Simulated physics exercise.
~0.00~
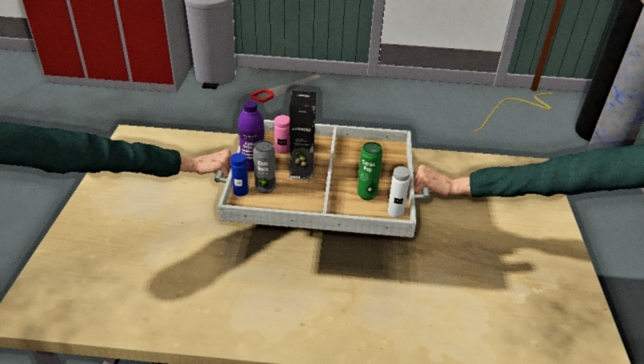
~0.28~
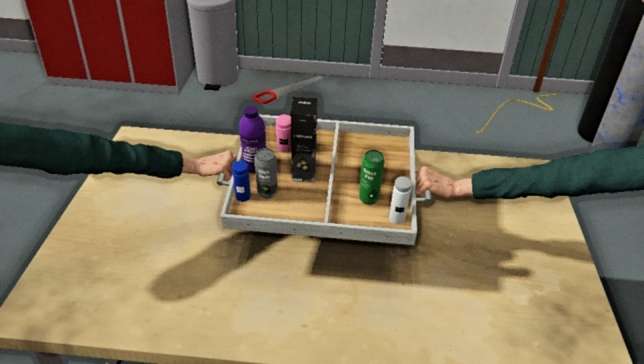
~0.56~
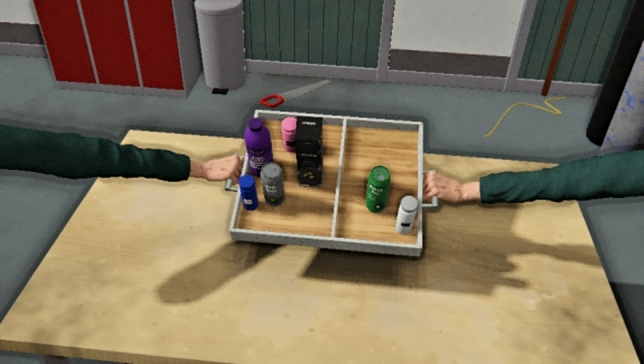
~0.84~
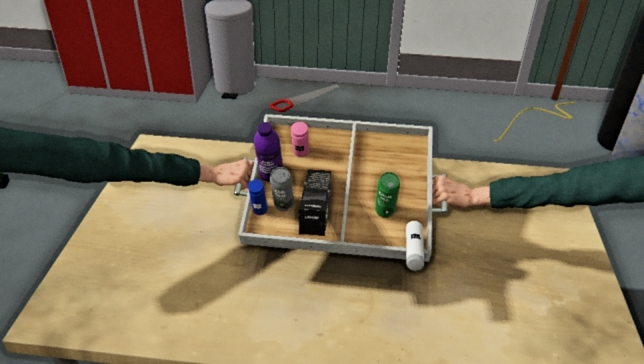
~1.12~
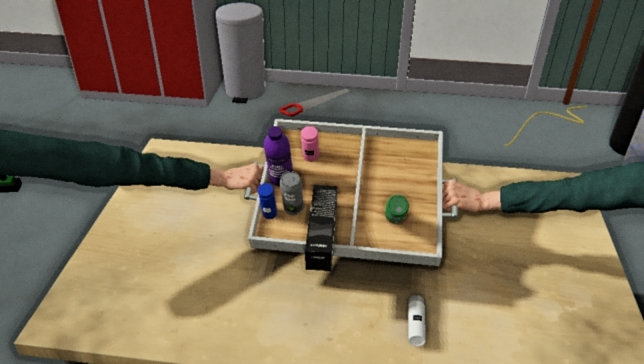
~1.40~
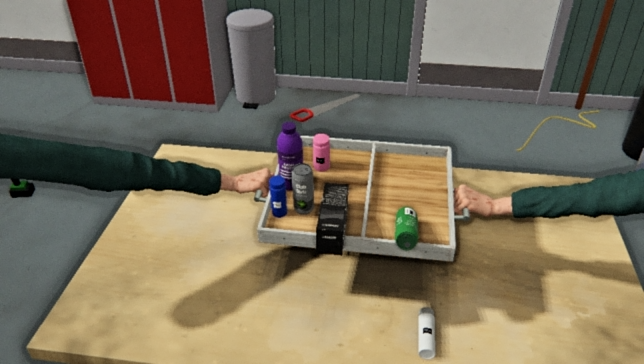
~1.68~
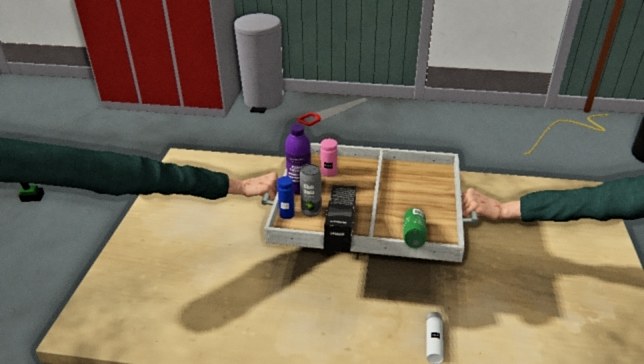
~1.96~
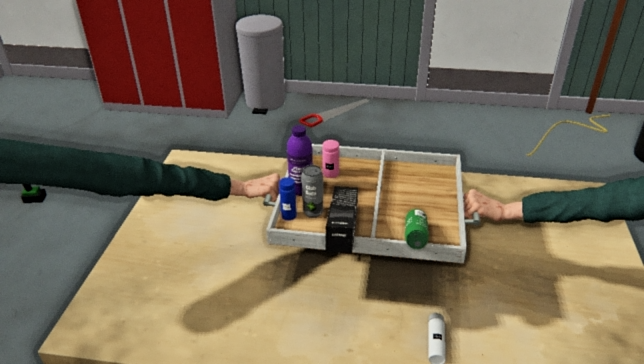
Over a wooden table, two hands tilted a tray of bottles and cans toward the near side, and a white container toppled over the rim onto the tabletop; a black carton and a green can also fell but stayed aboard as the tray levelled out.
